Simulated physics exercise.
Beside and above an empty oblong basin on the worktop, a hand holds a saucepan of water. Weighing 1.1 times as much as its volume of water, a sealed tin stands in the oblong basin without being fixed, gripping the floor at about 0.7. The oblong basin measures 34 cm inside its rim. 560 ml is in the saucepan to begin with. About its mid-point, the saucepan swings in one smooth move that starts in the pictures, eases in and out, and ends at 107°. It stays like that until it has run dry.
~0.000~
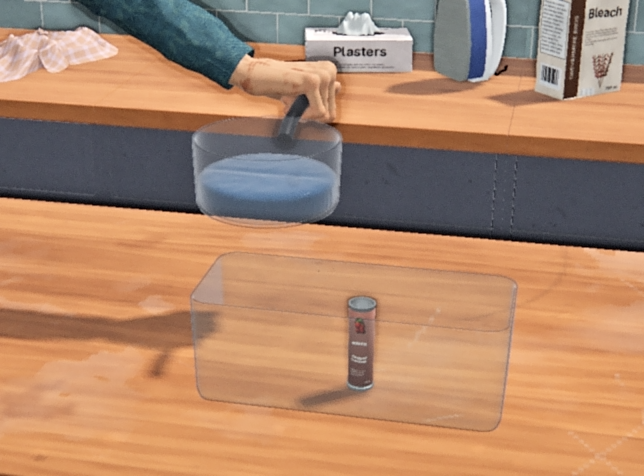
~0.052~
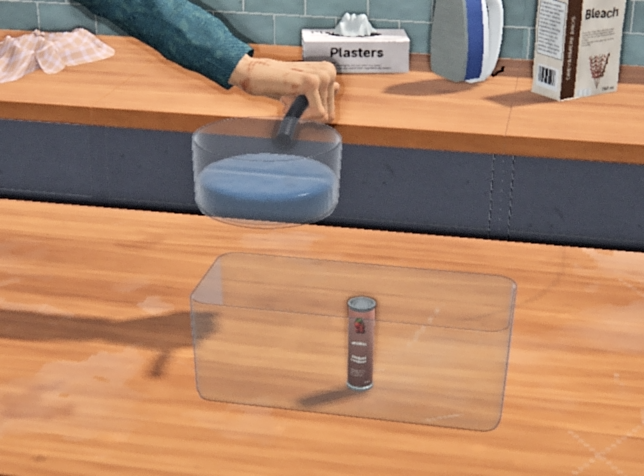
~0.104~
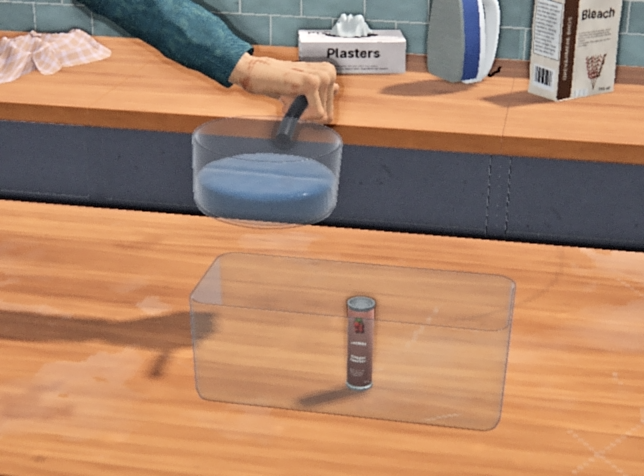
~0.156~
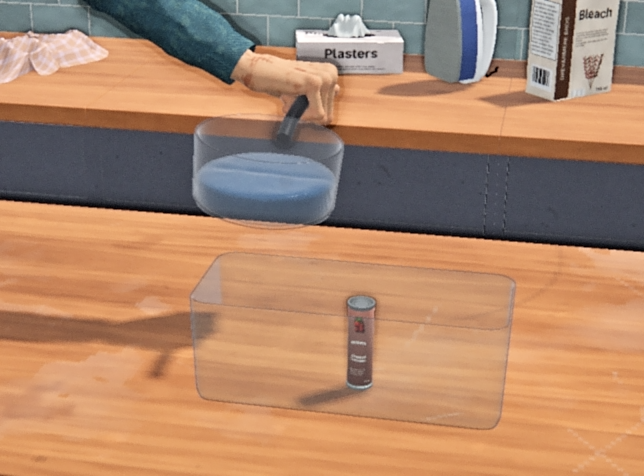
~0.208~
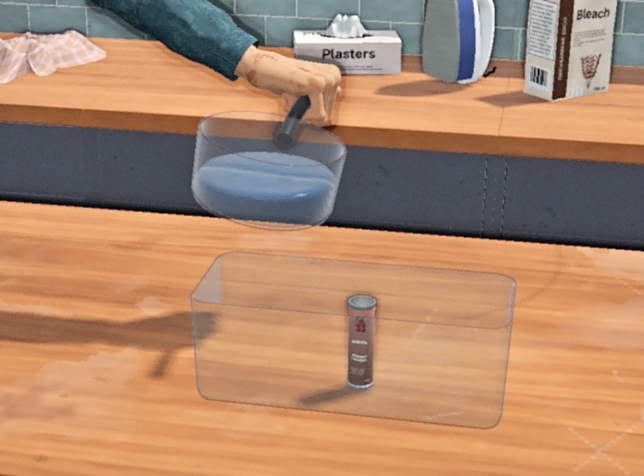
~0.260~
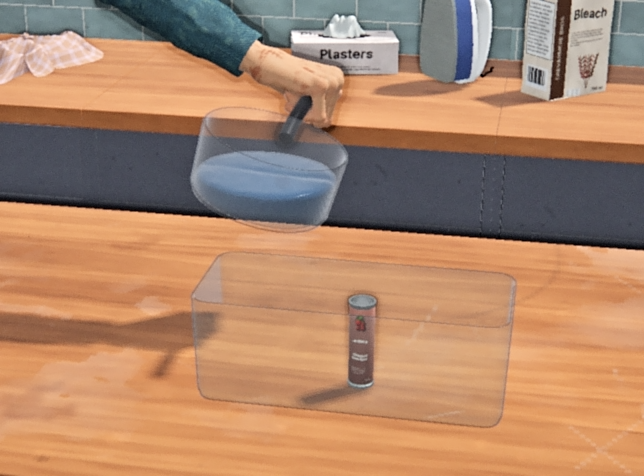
A transparent saucepan of blue water, gripped by a hand in a teal sleeve, tilts slowly and slightly to the right above a wooden worktop, while the clear oblong basin below and the small tin inside it stay still.
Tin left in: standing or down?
It survives.
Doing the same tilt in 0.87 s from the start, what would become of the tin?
In that case the tin stays vertical.
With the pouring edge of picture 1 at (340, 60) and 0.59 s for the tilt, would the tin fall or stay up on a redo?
It does not tip.
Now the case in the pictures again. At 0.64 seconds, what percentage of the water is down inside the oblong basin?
8 %, give or take.
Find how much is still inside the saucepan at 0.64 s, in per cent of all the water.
Close to 60 in a hundred.
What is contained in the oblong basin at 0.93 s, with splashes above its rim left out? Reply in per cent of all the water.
Near 76 per cent of the total.
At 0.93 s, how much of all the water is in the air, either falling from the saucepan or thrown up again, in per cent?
About 10 per cent.
After 0.64 s the tilt is 73° and 60 per cent is still to pour; the tin stands where it began.
After 0.93 s the tilt is 104° and 13 per cent is still to pour; the tin stands where it began.
After 1.22 s the tilt is 107° and 0 per cent is still to pour; the tin stands where it began.
After 1.54 s the tilt is 107° and 0 per cent is still to pour; the tin stands where it began.
In the end the tin stands where it began.
